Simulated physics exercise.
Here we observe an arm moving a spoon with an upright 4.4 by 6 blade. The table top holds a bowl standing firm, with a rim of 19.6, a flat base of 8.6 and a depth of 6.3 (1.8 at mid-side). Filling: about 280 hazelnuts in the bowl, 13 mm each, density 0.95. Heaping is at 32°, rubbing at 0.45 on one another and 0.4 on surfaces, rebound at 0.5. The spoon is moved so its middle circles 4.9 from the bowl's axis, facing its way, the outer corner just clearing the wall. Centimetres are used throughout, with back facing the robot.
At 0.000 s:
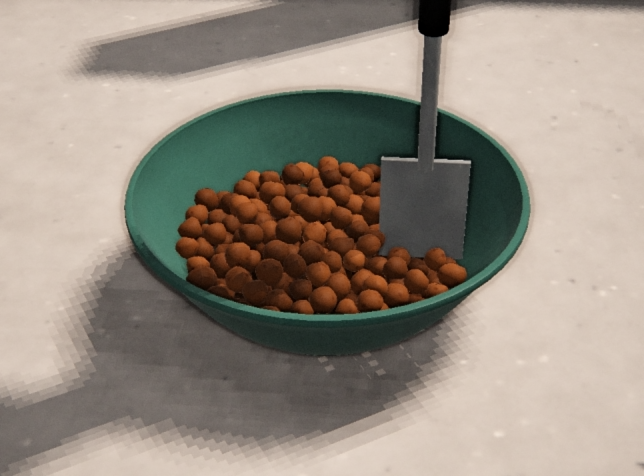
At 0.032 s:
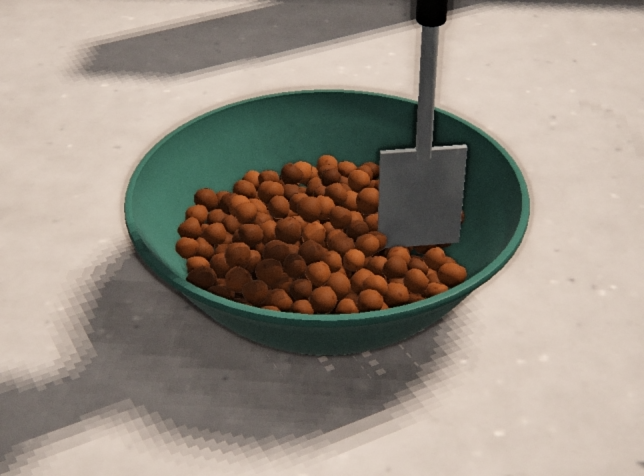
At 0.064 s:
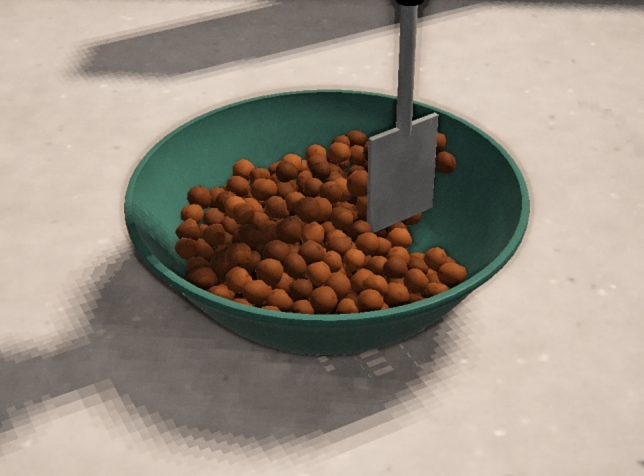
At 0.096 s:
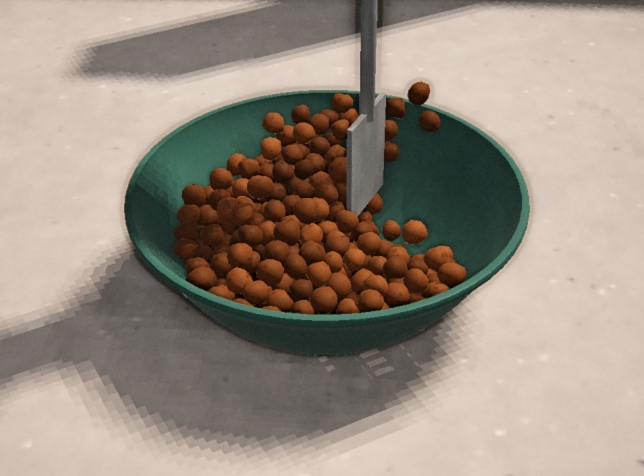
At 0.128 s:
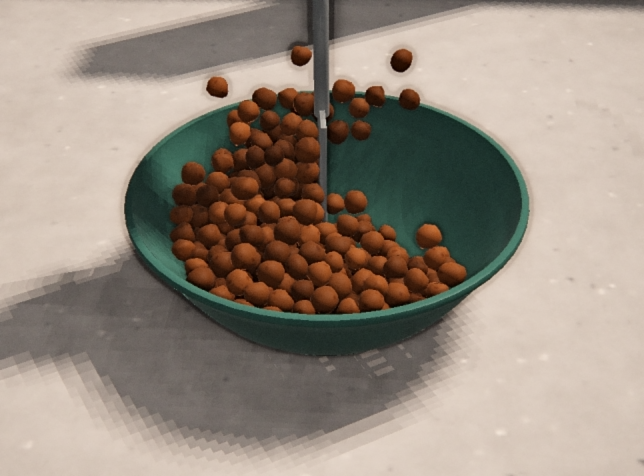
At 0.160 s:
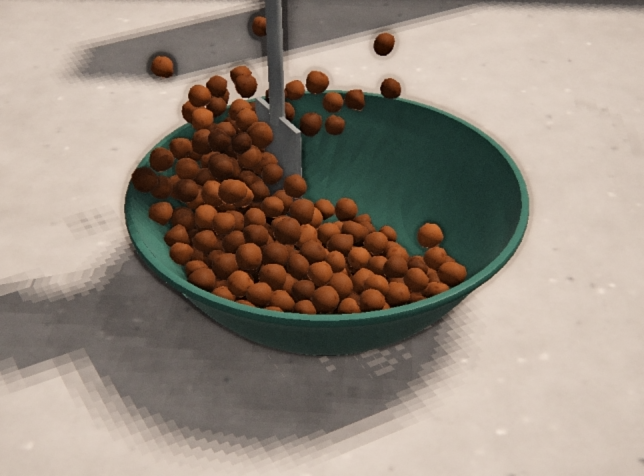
A green bowl of round brown nuts sits on a pale, speckled surface crossed by grey shadows, seen from above at an angle by a still camera. A flat grey metal blade on a thin upright shaft with a black grip stands at the bowl's right side. It turns edge-on while sweeping left along the far wall, piling nuts toward the back left and tossing several above the rim.
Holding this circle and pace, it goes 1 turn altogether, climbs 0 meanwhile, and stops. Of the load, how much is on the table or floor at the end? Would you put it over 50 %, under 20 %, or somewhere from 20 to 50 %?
I would put it from 20 to 50 %.
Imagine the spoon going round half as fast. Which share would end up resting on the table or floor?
About 5 percent, I'd say.
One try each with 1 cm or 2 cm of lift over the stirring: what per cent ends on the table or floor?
I'd reckon around 30 and 25 per cent.
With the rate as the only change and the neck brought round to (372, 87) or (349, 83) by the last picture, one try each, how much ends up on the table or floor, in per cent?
Around 10 and 15 per cent respectively.
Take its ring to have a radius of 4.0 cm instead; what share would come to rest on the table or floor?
Near 30 %.
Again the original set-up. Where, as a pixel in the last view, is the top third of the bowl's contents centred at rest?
Roughly at pixel (364, 194).
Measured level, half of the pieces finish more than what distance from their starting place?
Reading: Around 11 cm.
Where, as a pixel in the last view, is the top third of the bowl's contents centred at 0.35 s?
Around (421, 256).
After 0.26 s, 212° round, highest piece 11 above the table; 240 in the bowl, 4 on the table or floor, 32 in flight or on the tool.
After 0.35 s, 299° round, highest piece 11 above the table; 204 in the bowl, 28 on the table or floor, 44 in flight or on the tool.
After 0.60 s, 0° round, highest piece 5 above the table; 169 in the bowl, 107 on the table or floor.
After 1.30 s, 0° round, highest piece 5 above the table; 169 in the bowl, 107 on the table or floor.
At rest, 169 in the bowl, 107 on the table or floor. That is 39 % on the table or floor.
